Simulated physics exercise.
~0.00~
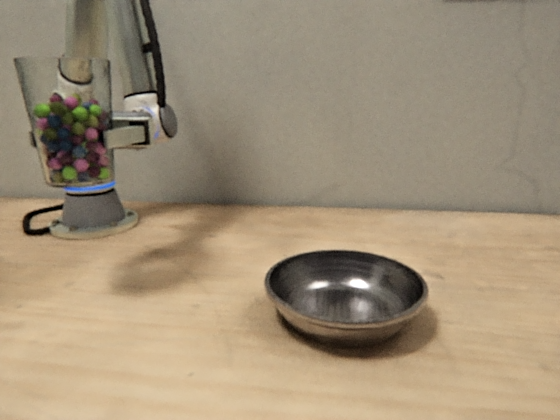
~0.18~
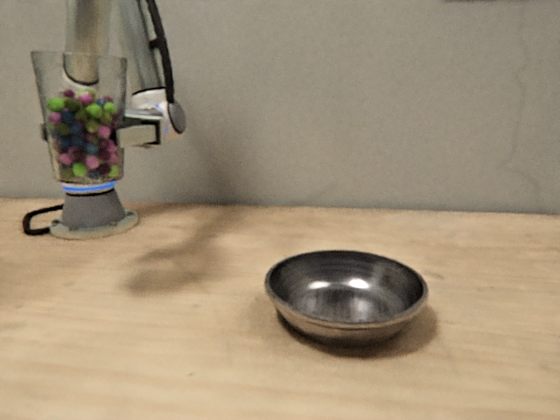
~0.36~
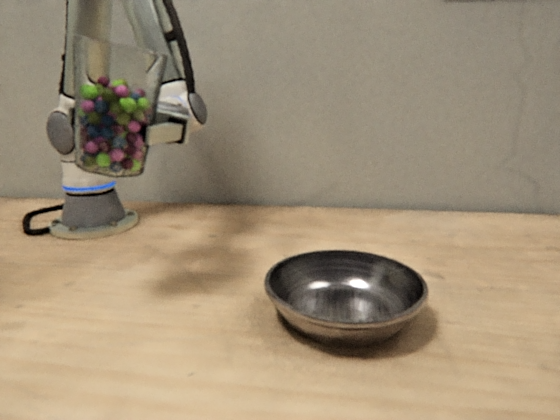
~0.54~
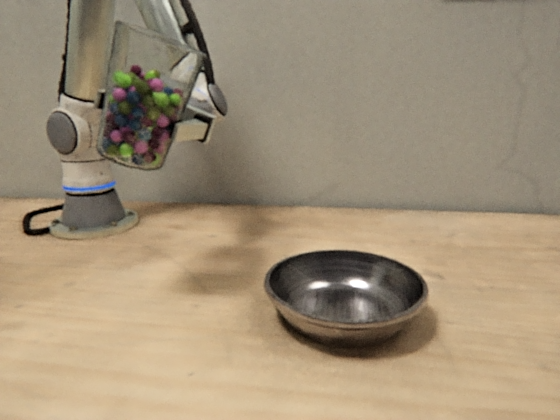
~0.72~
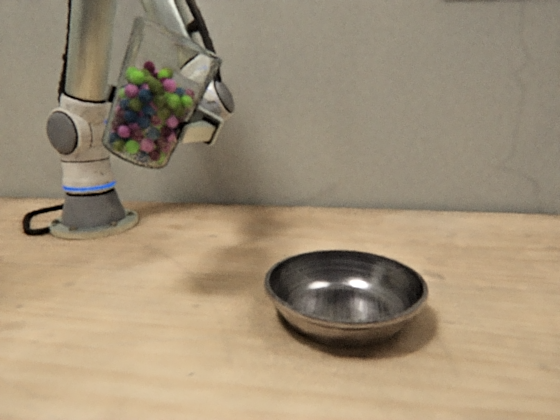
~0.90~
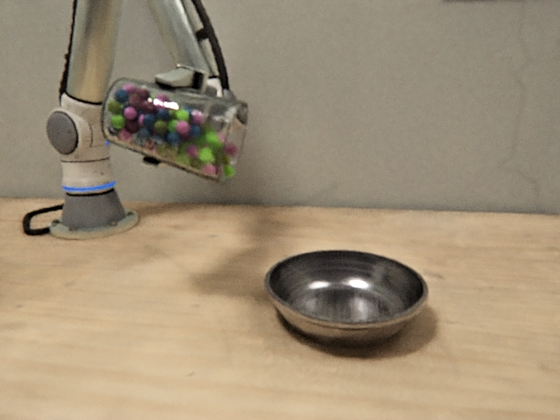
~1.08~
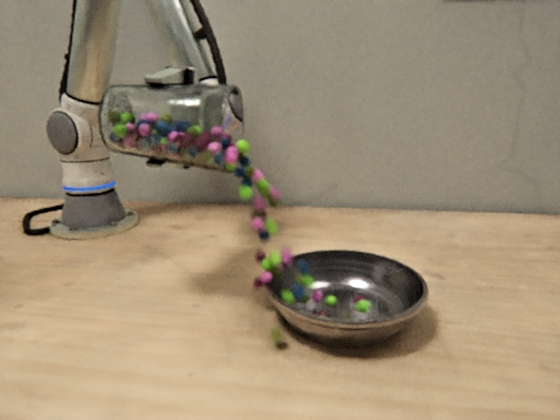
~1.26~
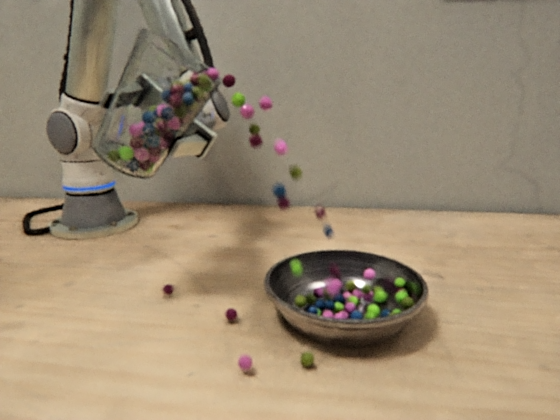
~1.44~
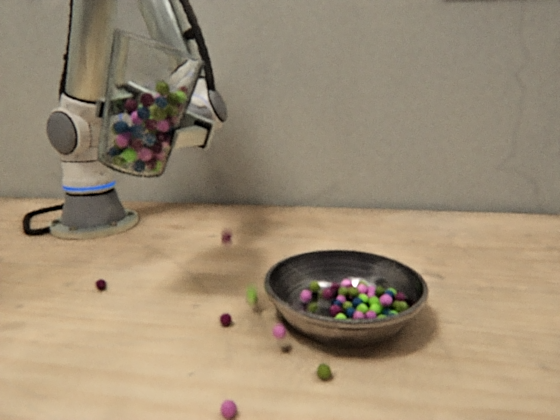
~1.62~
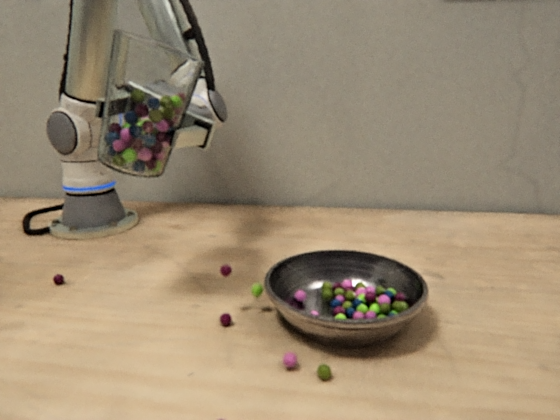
In this clip, a robot arm tips a clear tumbler of colourful round sweets to the right, pouring some into a metal bowl on a wooden table, then tilts it back partway, leaving many sweets in the tumbler, others in the bowl and a few scattered on the table.
